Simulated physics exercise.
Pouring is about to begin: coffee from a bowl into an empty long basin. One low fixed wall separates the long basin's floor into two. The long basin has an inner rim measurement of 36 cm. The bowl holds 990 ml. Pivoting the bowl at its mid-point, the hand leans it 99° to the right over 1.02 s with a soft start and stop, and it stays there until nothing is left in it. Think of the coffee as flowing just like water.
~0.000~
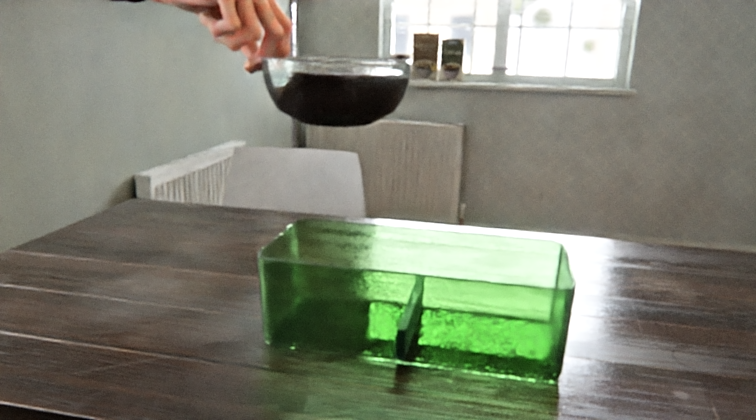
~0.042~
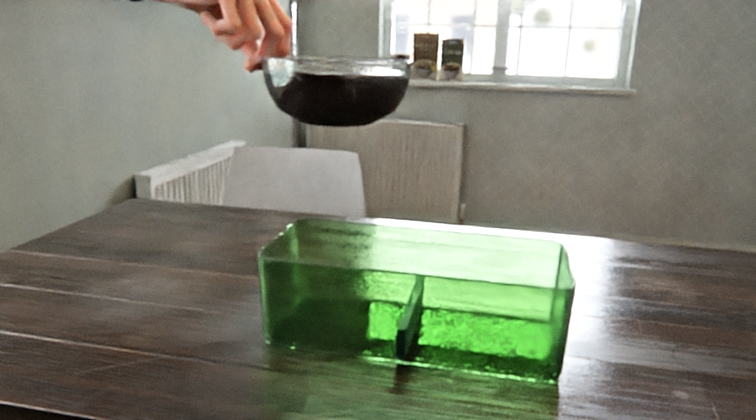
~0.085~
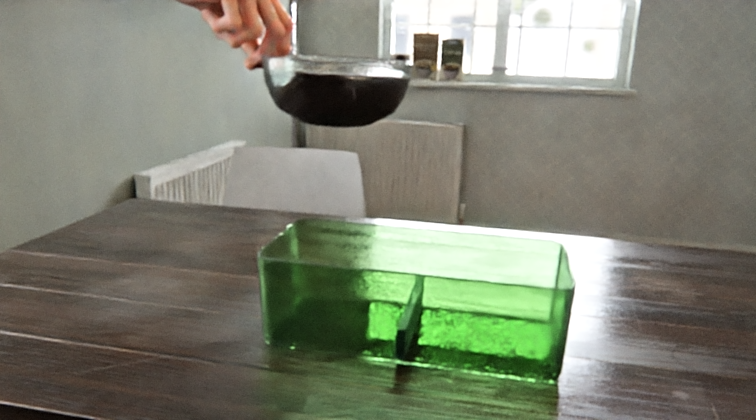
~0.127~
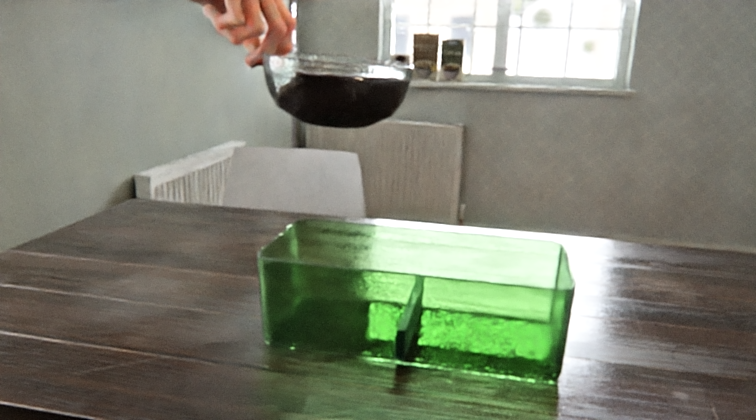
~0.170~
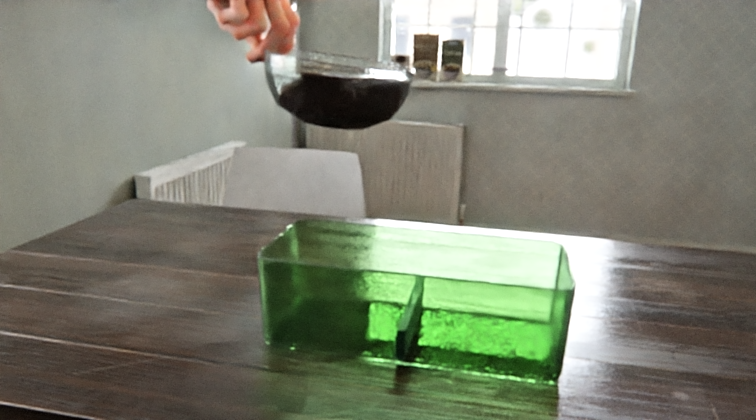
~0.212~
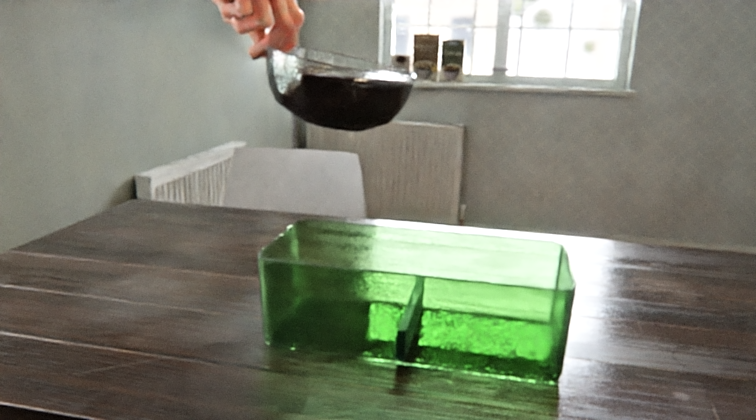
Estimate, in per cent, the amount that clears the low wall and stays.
Roughly 81 percent.
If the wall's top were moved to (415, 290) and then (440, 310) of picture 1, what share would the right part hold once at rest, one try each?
85 % and 60 %.
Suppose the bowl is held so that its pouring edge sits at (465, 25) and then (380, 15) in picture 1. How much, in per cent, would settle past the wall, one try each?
Respectively 80 and 70 %.
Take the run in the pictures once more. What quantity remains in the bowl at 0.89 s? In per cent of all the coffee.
About 4 percent.
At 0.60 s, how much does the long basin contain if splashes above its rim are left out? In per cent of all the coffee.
10 %, more or less.
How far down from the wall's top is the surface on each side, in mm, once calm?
The left side gives some 34 mm, the right side some 10 mm.
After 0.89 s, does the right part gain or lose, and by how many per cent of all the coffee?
Change in share is positive, near 3 percent.
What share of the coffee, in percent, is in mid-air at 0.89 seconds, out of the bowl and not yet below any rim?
Close to 12 %.
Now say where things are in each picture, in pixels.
In the first picture, it leans 0°; its right rim is at (409, 63); the coffee meets the walls at (273, 69) and (408, 74); the long basin's rim runs from (279, 237) to (570, 265); the wall's top is at (412, 303).
In the second picture, it leans 0°; its right rim is at (410, 64); the coffee meets the walls at (273, 69) and (408, 74).
In the third picture, it leans 2°; its right rim is at (410, 66); the coffee meets the walls at (273, 69) and (407, 76).
In the fourth picture, it leans 4°; its right rim is at (411, 69); the coffee meets the walls at (274, 68) and (408, 77).
In the fifth picture, it leans 7°; its right rim is at (412, 73); the coffee meets the walls at (275, 68) and (409, 79).
In the sixth picture, it leans 10°; its right rim is at (413, 78); the coffee meets the walls at (277, 68) and (412, 80).
Then, 0.60 s in, the tilt is 64° and 46 per cent is still to pour, 0 is left of the wall and 10 right of it.
Then, 0.89 s in, the tilt is 95° and 4 per cent is still to pour, 6 is left of the wall and 78 right of it.
Then, 1.19 s in, the tilt is 99° and 0 per cent is still to pour, 16 is left of the wall and 83 right of it.
Then, 1.52 s in, the tilt is 99° and 0 per cent is still to pour, 17 is left of the wall and 81 right of it.
Finally, 18 per cent lies left of the wall, 81 right of it and 1 outside.
